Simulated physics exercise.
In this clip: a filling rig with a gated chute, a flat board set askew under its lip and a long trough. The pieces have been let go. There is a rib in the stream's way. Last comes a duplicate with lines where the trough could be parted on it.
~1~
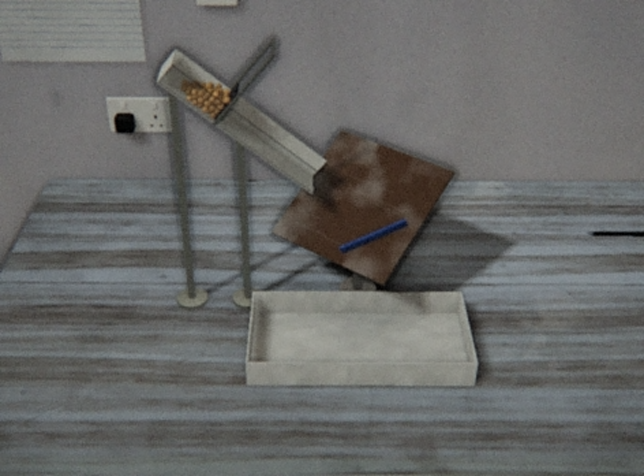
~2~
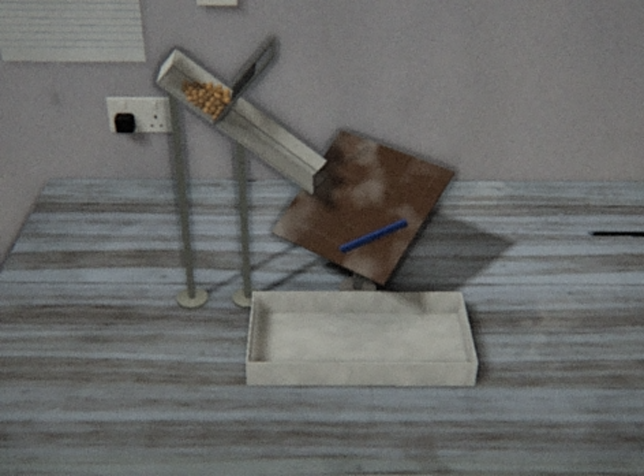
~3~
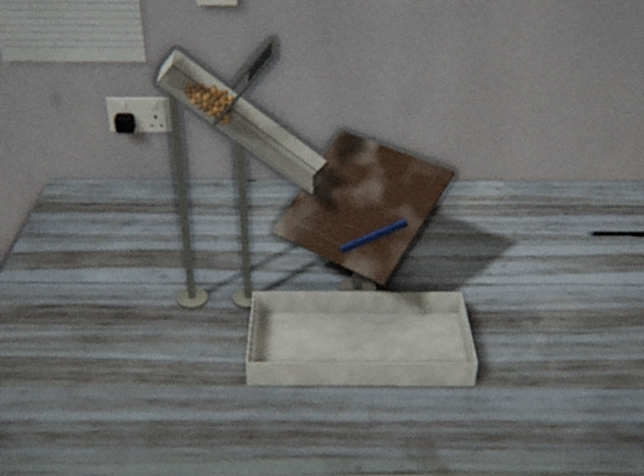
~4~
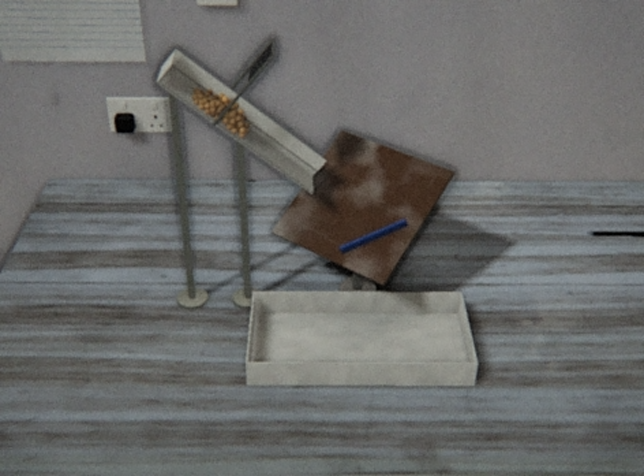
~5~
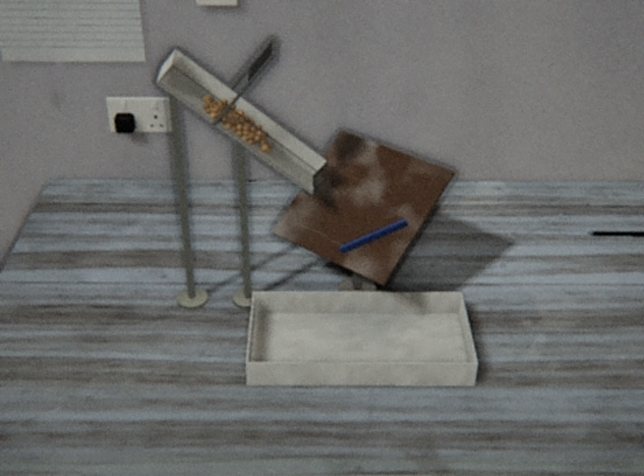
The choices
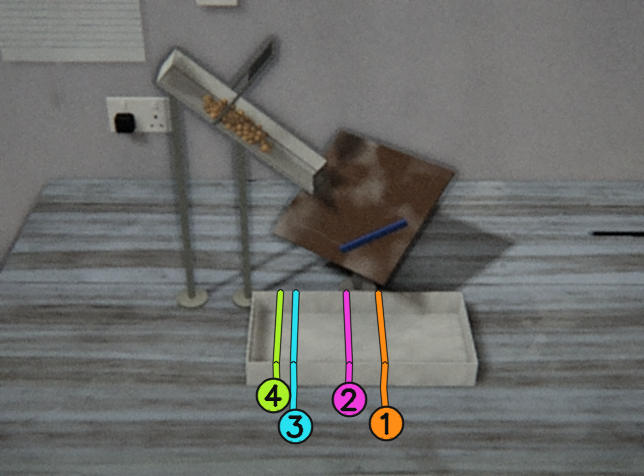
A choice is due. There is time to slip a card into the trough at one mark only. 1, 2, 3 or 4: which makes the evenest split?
Take 3.
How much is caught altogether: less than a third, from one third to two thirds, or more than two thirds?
About that: More than two thirds.
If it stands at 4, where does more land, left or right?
Right.
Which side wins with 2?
More lands on the left.
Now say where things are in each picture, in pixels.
In the first picture, load behind the gate near (205, 97), round wooden beads; lip of the chute near (312, 185), sloping fairly steeply.
In the second picture, middle of the board near (361, 203), tilted fairly steeply; middle of its low edge near (325, 257); of its high edge near (396, 150).
In the third picture, front corners of the trough near (247, 363) and (477, 364), empty; front of the load near (227, 121).
In the fourth picture, middle of the load near (221, 109); its front near (246, 131), close to a quarter of the way to the lip; rib from (406, 220) to (339, 248).
In the fifth picture, middle of the load near (236, 120); its front near (268, 151), close to half of the way to the lip.
On the marked copy, line 1 crosses the front rim at (384, 363); line 2 crosses the front rim at (349, 363); line 3 crosses the front rim at (293, 363); line 4 crosses the front rim at (276, 363).
For line 1, of what is caught, the bulk on the left of the divider, a small share on the right.
For line 2, of what is caught, the bulk on the left of the divider, a small share on the right.
For line 3, of what is caught, close to half on the left of the divider, close to half on the right.
For line 4, of what is caught, only a few on the left of the divider, all but a few on the right.
